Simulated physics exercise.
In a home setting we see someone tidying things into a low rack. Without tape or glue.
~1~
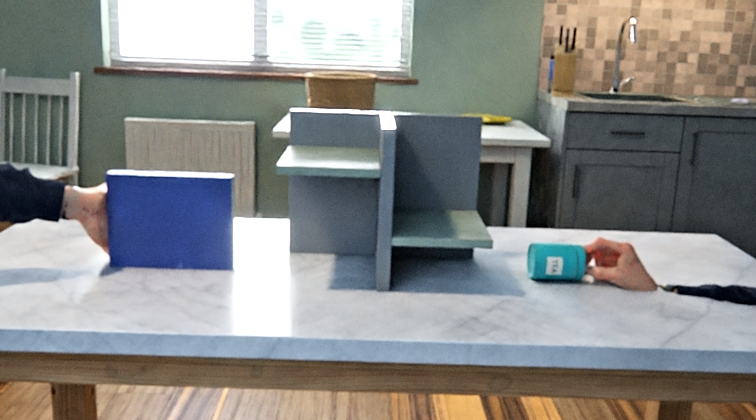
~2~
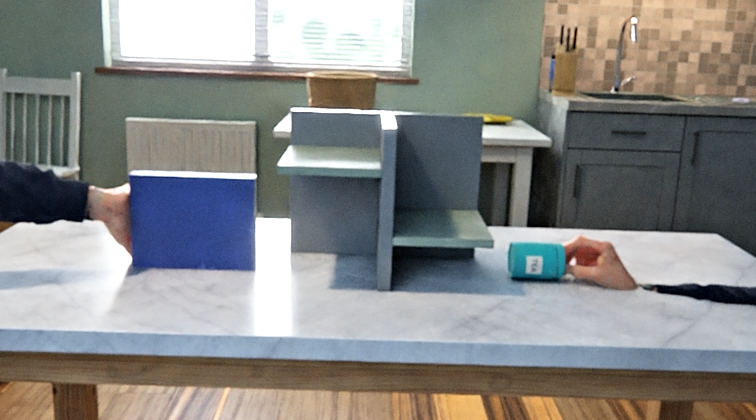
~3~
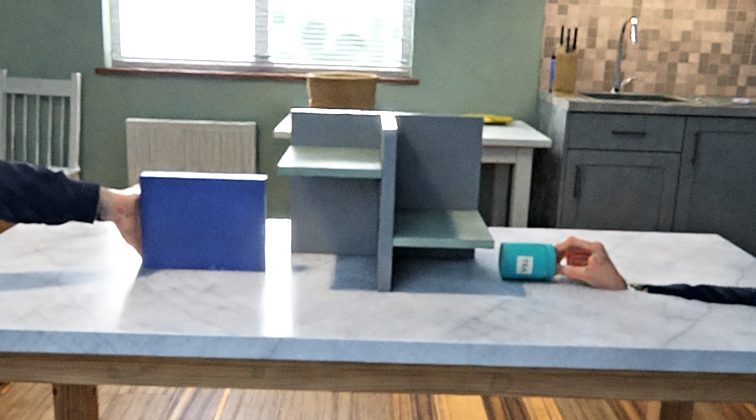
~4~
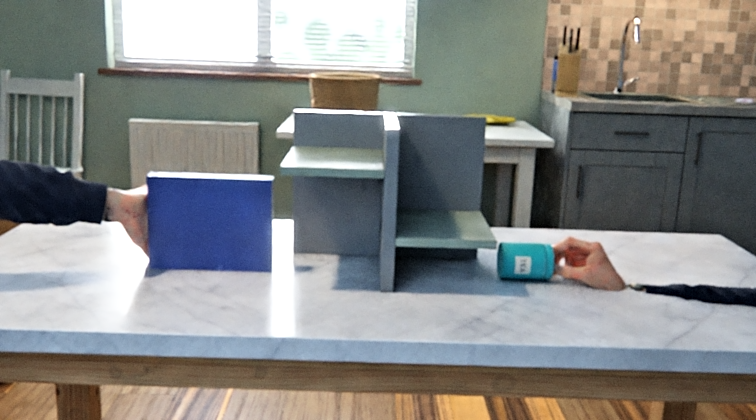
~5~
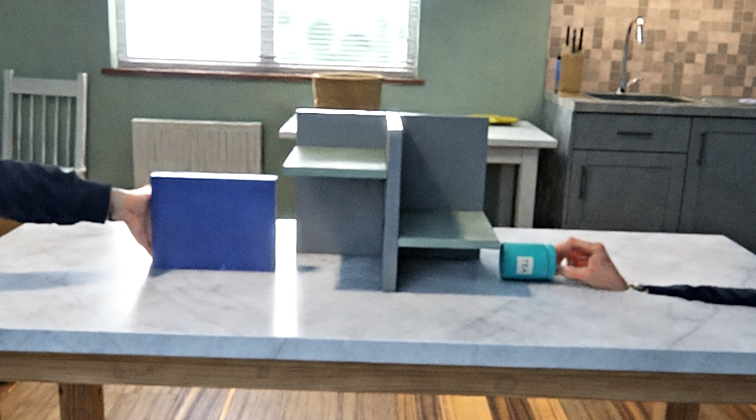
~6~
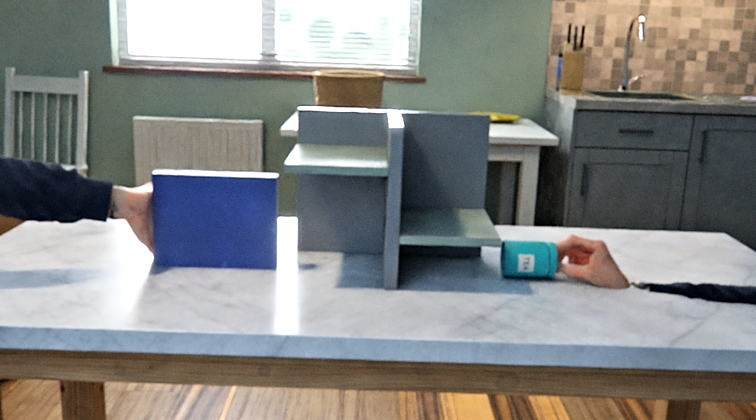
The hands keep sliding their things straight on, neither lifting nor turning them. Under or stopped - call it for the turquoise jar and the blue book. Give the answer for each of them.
Turquoise jar under, blue book under.
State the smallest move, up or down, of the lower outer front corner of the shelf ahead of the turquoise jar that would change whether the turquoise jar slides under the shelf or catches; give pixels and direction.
Shift: 8 px, direction down.
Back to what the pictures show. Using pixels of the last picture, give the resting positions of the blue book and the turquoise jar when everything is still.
So the blue book finishes at (318, 224), and the turquoise jar finishes at (460, 257).
Then, 0.36 s after the last picture, turquoise jar sliding up to the opening near (502, 258); blue book sliding up to the opening near (243, 221).
Then, 0.60 s after the last picture, turquoise jar part of the way in near (470, 257); blue book part of the way in near (273, 222).
At rest, the turquoise jar slides in, near (460, 257); the blue book slides in, near (318, 224).
